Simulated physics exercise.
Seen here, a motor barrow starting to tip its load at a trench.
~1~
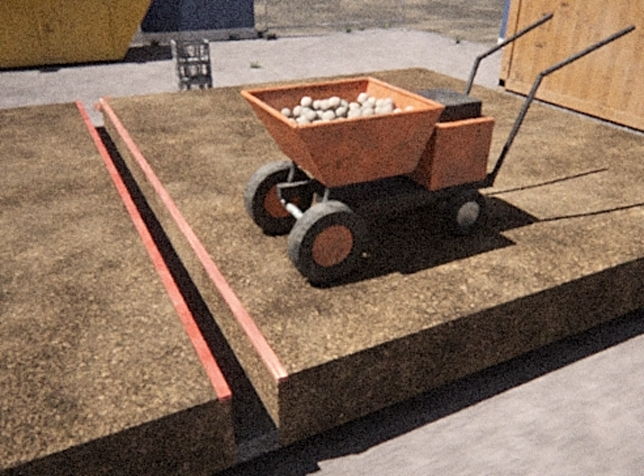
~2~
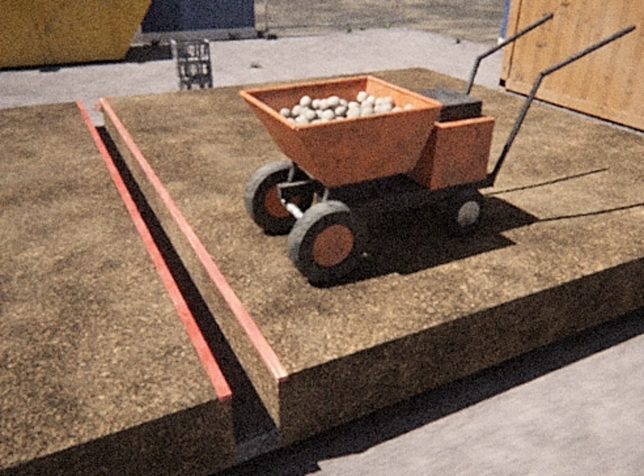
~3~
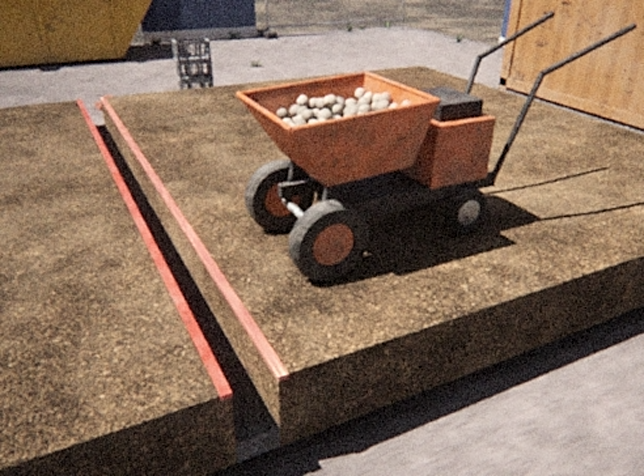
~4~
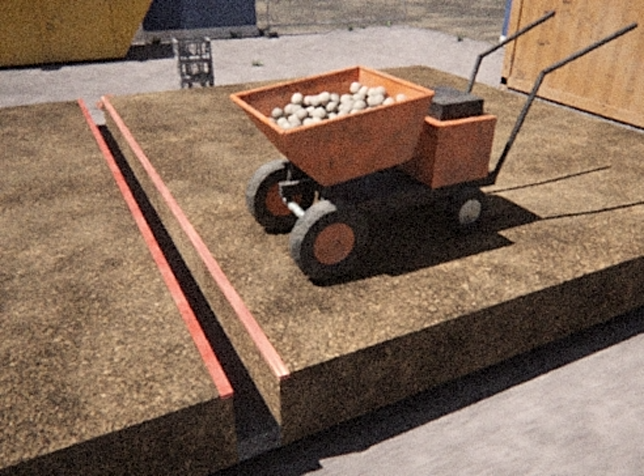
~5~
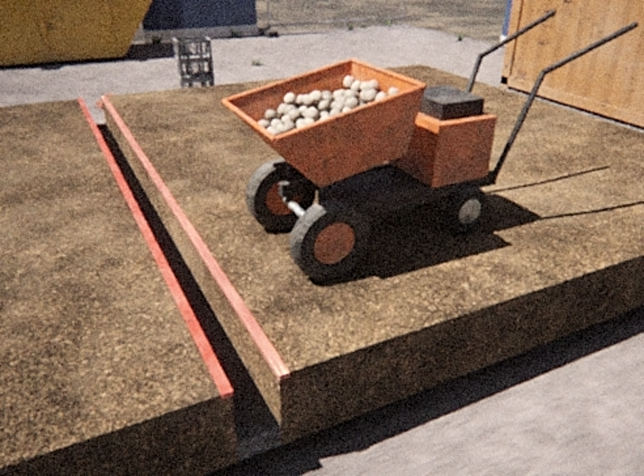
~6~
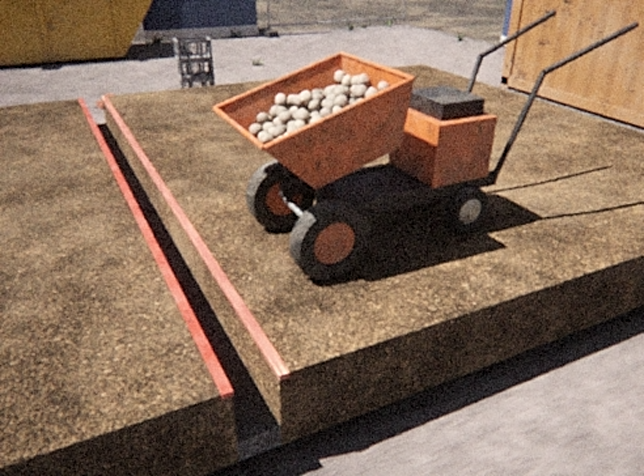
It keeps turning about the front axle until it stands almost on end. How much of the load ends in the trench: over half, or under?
Between the edges lies less than half of the load.
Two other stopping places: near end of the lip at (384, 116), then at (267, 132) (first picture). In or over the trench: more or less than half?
First not half, then less than half.
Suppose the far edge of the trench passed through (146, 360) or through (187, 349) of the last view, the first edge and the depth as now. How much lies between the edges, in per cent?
In turn 100 and 70 in a hundred.
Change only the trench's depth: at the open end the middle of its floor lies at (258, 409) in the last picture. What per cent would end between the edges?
About 30 per cent.
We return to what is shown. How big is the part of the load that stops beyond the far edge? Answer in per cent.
It comes to 50 per cent or so.
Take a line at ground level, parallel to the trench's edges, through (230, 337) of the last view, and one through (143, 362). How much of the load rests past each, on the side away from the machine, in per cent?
Roughly 70 per cent, and 10 per cent.
Shortly afterwards, skip tipped steeply; the whole lot in the skip.
Next, skip tipped right over; the bulk in the skip; only a few in or heaped over the trench; a little beyond it.
Some moments later, skip tipped right over; near a third in the skip; near a quarter in or heaped over the trench; near half beyond it.
In the end, skip tipped right over; near a quarter in the skip; near a quarter in or heaped over the trench; near half beyond it.
